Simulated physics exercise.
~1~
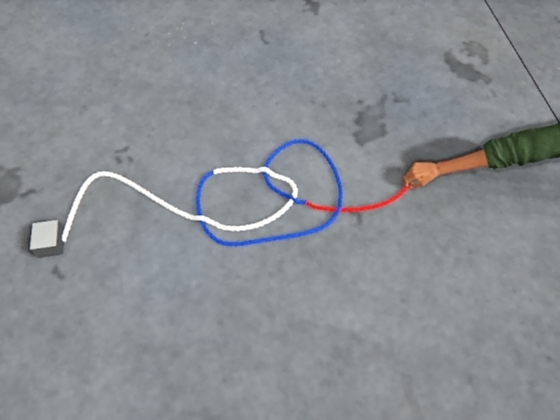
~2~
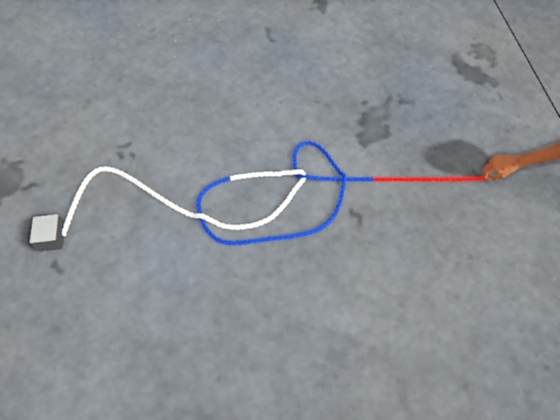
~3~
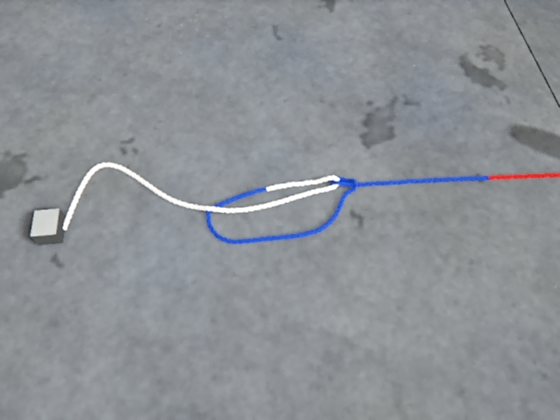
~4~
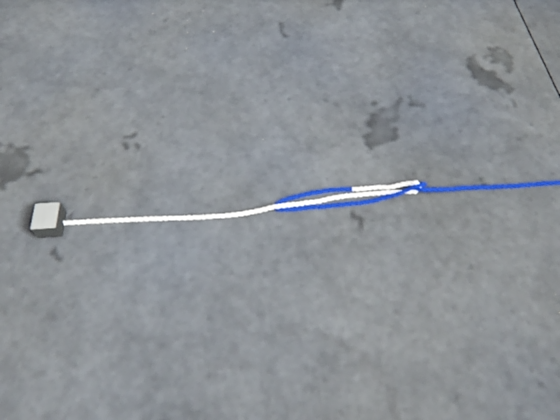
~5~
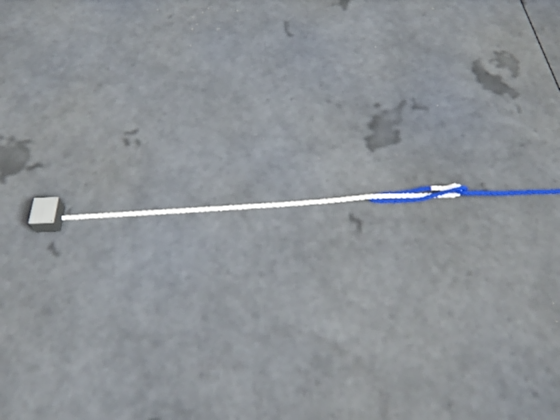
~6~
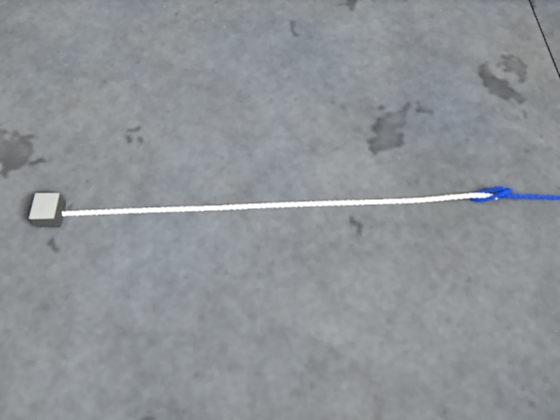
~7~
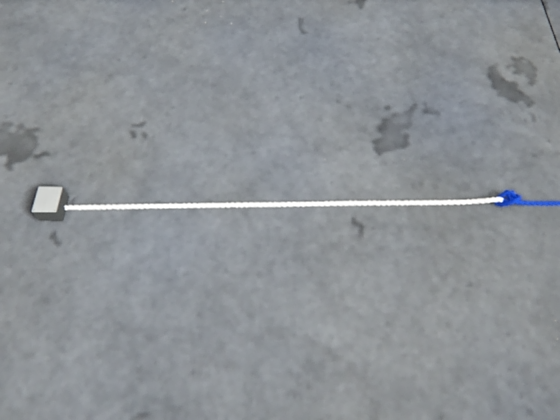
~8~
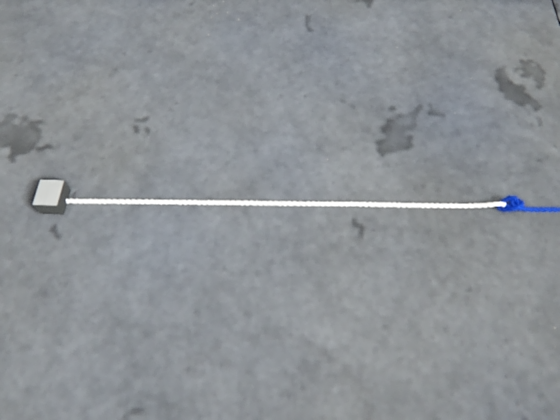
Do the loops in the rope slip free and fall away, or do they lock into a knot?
They lock into a knot. The loops shrink as the rope is pulled to the right, and a small tight blue lump stays in the straightened rope.
A hand pulled the red end of a looped white, blue and red rope to the right across a stained grey floor, and the loops shrank and drew together until the rope stretched straight with a tight blue knot left in it.
